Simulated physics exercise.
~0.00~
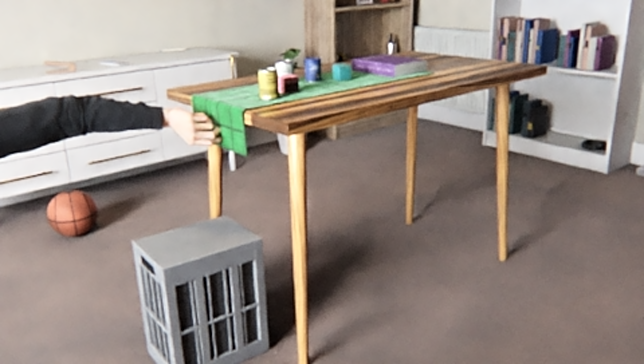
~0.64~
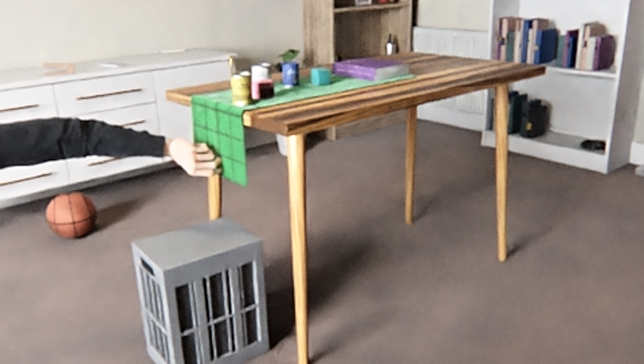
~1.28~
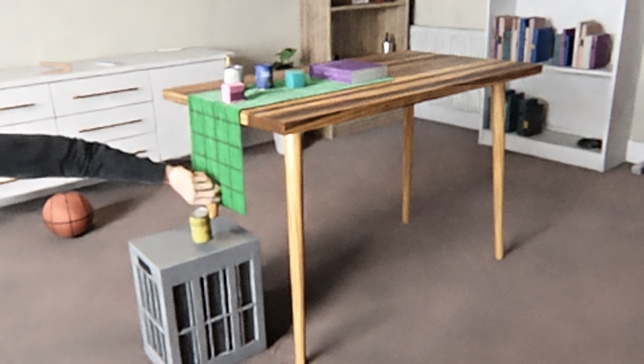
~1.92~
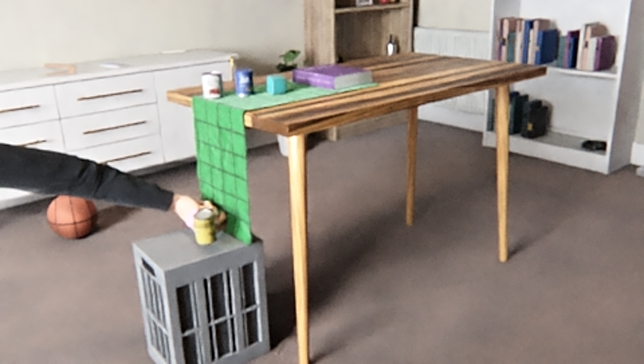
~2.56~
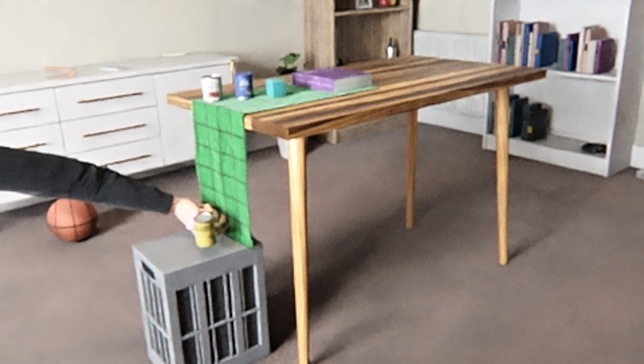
A hand draws a green tablecloth down onto a grey crate, carrying two small items off.
